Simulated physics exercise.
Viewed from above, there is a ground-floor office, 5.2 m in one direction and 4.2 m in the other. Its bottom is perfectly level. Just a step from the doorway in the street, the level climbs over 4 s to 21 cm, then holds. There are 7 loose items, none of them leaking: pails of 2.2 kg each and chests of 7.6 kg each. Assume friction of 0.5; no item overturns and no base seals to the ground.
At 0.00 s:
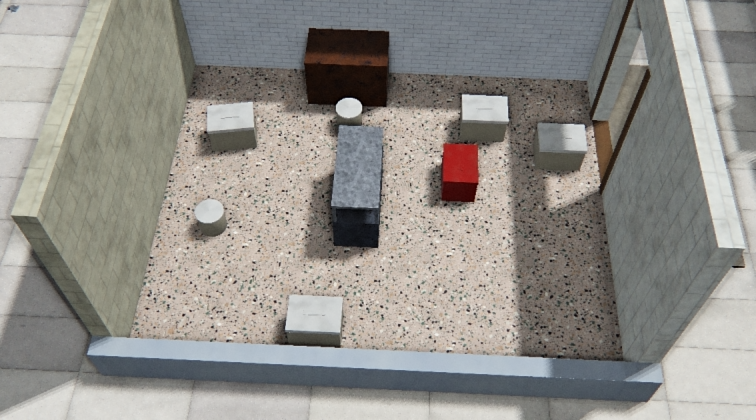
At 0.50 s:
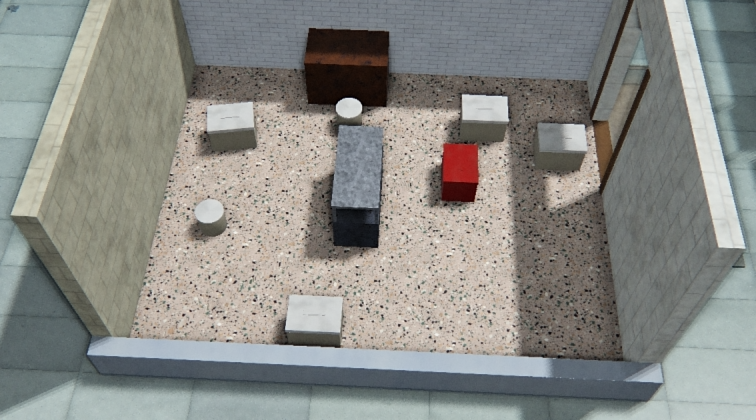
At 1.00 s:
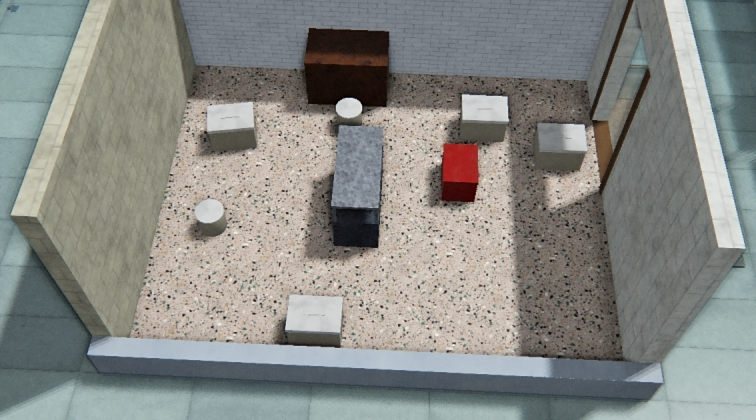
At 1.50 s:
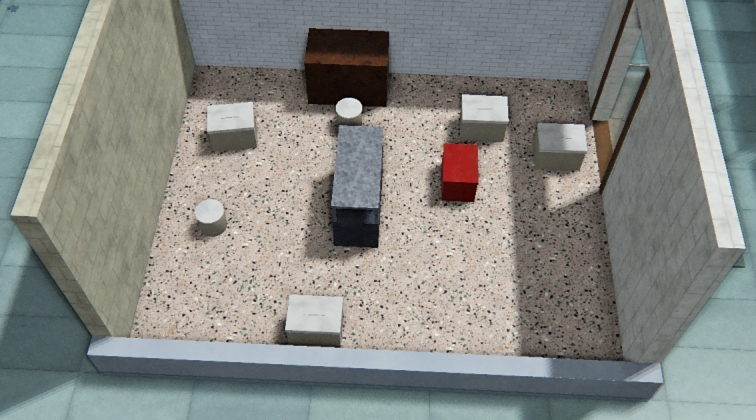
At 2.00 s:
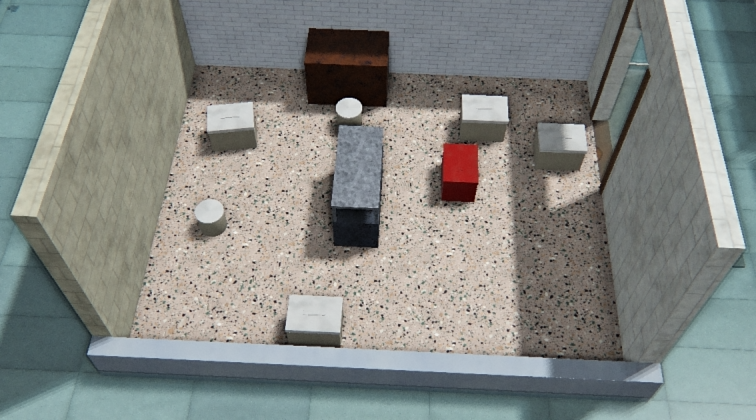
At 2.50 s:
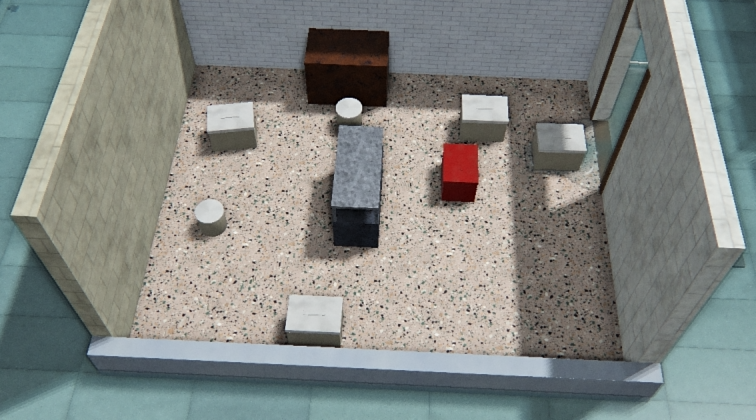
Blue-green water covering the paving around a roofless office, then edging in at the right doorway, the red chest staying still.
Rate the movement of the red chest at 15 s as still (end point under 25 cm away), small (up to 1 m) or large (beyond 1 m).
Large.
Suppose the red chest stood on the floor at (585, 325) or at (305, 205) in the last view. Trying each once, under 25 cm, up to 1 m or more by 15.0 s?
Going in order, it gets pushed a long way and then it gets a small push.
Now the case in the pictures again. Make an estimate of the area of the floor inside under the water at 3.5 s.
My estimate is roughly 2.5 m2.
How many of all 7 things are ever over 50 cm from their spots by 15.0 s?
I make that 7.
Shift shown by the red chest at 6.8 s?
Around 80 centimetres.
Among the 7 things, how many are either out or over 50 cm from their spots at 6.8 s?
Count then: 4.
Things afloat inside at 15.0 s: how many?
At that moment it comes to 7.
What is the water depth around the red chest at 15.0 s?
Somewhere close to 8 cm.
After 3.5 s the red chest is near (461, 163), 0.0 m from its start, aground; 0 afloat.
After 6.8 s the red chest is near (404, 181), 0.7 m from its start, afloat; 2 afloat.
After 11.0 s the red chest is near (344, 319), 2.4 m from its start, afloat; 7 afloat.
After 15.0 s the red chest is near (400, 304), 2.0 m from its start, afloat; 7 afloat.
